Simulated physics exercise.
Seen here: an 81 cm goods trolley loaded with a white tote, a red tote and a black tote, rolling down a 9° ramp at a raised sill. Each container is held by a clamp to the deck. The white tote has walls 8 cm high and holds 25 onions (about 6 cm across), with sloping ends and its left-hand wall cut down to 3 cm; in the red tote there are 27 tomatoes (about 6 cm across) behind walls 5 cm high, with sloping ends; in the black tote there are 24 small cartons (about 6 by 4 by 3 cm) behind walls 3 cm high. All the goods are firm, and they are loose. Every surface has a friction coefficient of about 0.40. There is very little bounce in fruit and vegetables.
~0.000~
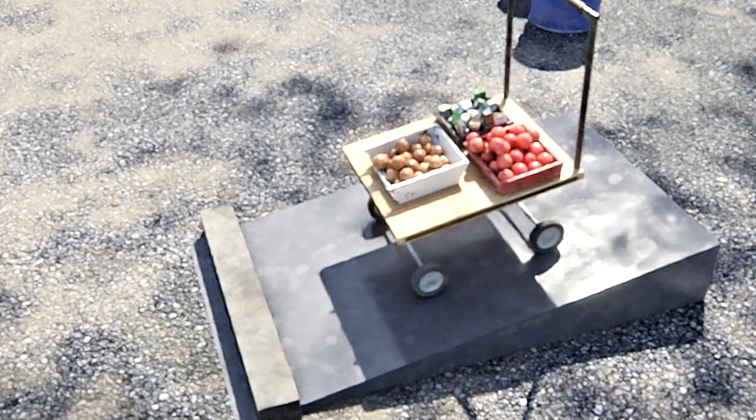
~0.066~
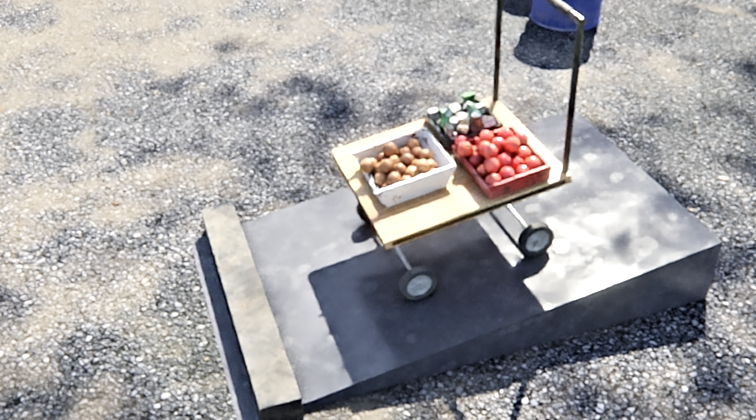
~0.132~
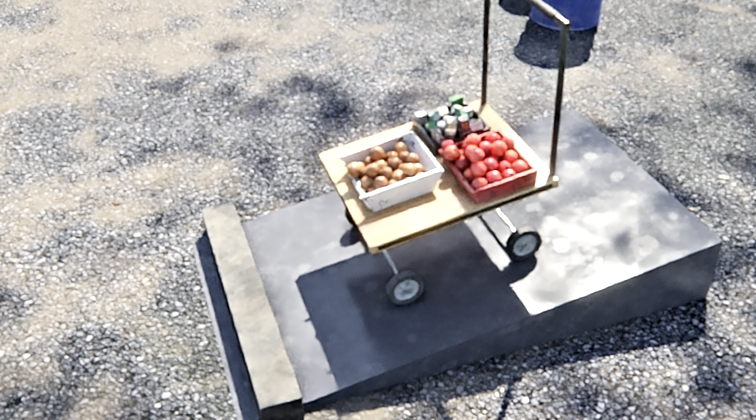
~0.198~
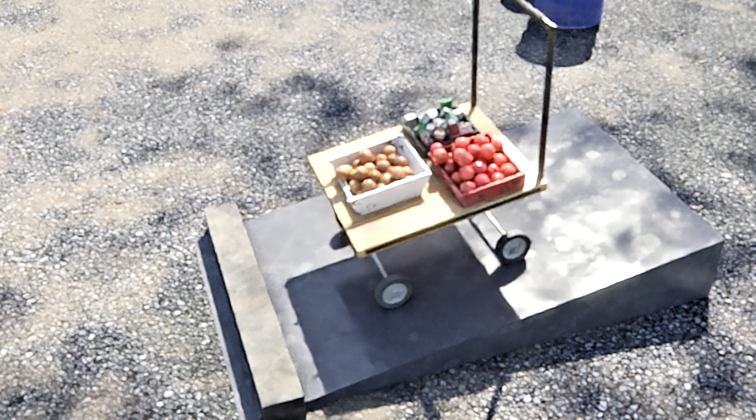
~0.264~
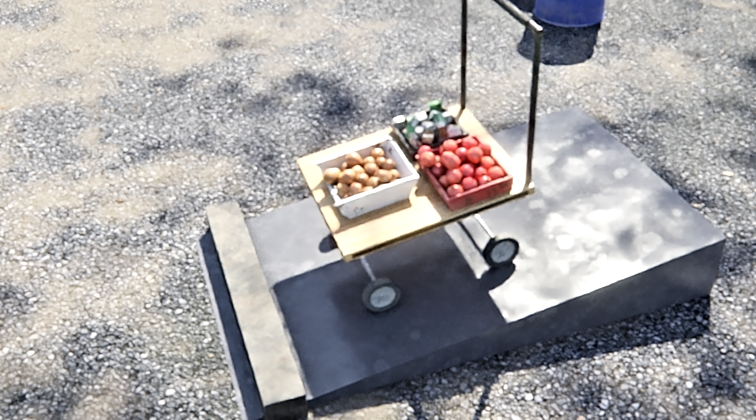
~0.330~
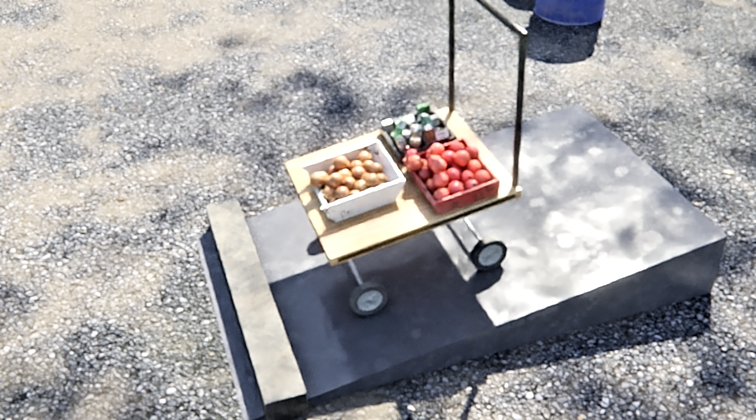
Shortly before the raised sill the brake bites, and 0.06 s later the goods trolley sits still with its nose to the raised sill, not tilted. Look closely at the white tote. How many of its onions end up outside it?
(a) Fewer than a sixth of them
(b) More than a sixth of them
Fewer than a sixth of them (a).
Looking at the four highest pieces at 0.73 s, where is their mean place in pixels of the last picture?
Mean position: Close to (381, 183) in the last view.
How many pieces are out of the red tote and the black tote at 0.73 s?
Red tote 1, black tote 1, roughly.
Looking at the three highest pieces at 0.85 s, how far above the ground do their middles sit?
Mean height: Near 62 cm.
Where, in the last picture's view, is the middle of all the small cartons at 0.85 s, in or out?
Pixel (346, 157), give or take.
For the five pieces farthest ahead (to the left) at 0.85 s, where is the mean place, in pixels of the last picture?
Near (246, 216) in pixels.
After 0.63 s, braking starts.
After 0.73 s, 0 of 25 out of the white tote, 1 of 27 out of the red tote and 1 of 24 out of the black tote.
After 0.85 s, 1 of 25 out of the white tote, 3 of 27 out of the red tote and 2 of 24 out of the black tote.
After 1.08 s, 2 of 25 out of the white tote, 4 of 27 out of the red tote and 5 of 24 out of the black tote.
Final count (at 1.59 s), 2 of 25 out of the white tote, 5 of 27 out of the red tote and 5 of 24 out of the black tote. Asked share, 2 of 25, 8 per cent.
